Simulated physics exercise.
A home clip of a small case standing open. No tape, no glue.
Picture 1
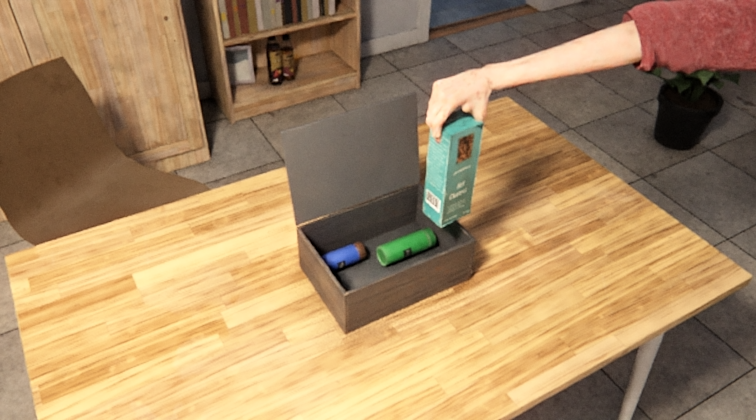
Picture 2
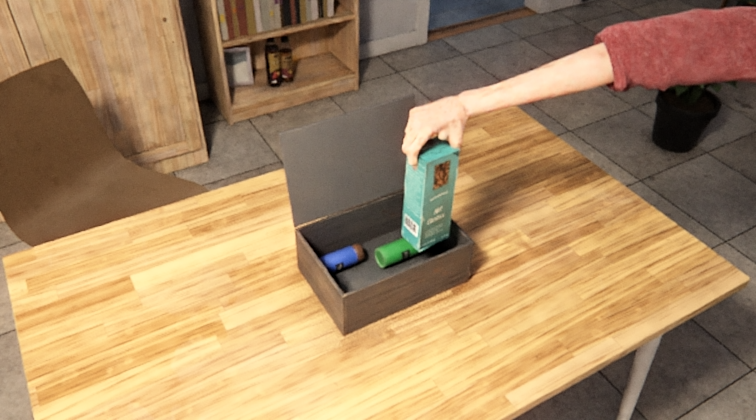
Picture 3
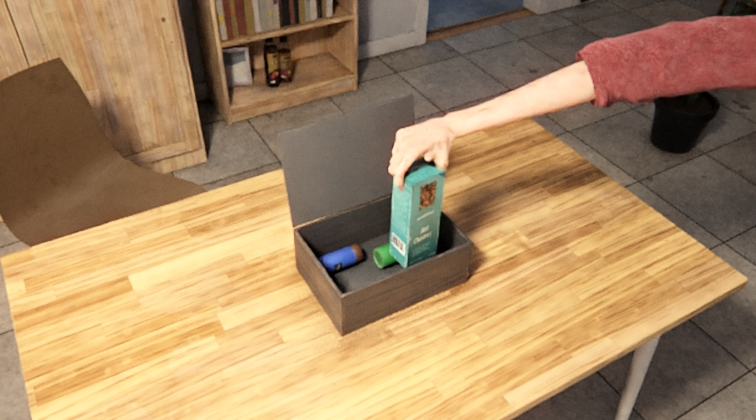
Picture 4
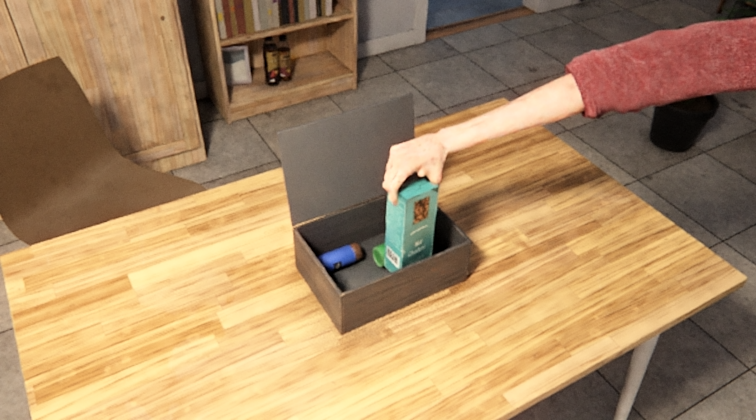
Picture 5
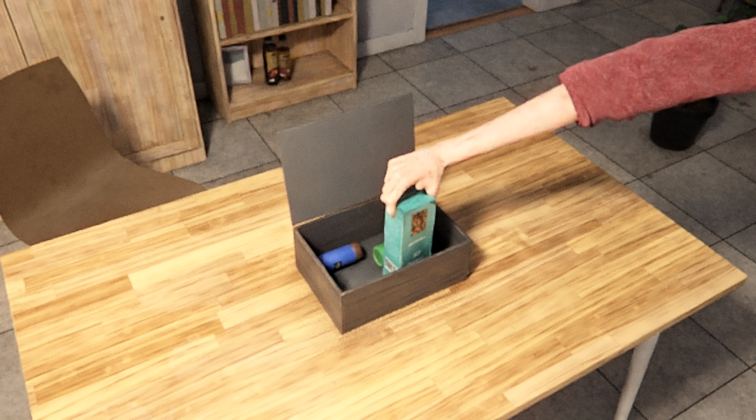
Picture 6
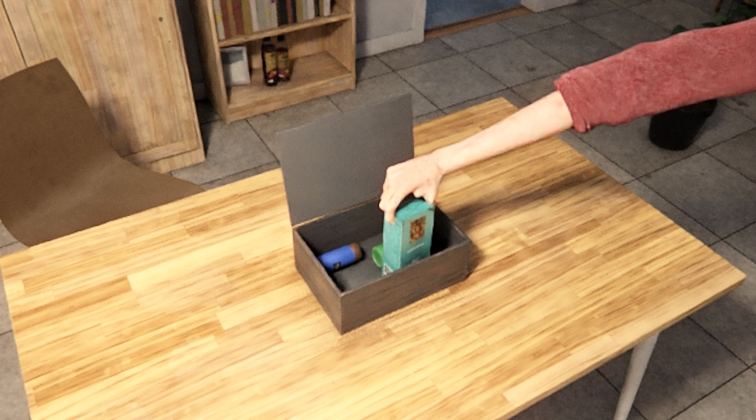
A hand lowers a turquoise carton into an open dark case beside blue and green containers.
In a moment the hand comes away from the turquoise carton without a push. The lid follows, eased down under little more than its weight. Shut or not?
In the end the lid stays ajar.
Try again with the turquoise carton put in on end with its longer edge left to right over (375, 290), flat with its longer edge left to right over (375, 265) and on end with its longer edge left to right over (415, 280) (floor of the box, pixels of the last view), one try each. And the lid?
First try: It stays ajar; second try: It sits on the rim; third try: It will not close.
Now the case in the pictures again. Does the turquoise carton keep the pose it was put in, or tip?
It keeps its pose.
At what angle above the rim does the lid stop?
About 40°.
Then, 1.40 s past the last view, lid 72° above the rim.
Then, 1.90 s past the last view, lid 41° above the rim.
Finally, lid 41° above the rim; all 3 still in place. Final places as the last picture's camera would see them, turquoise carton near (407, 246).
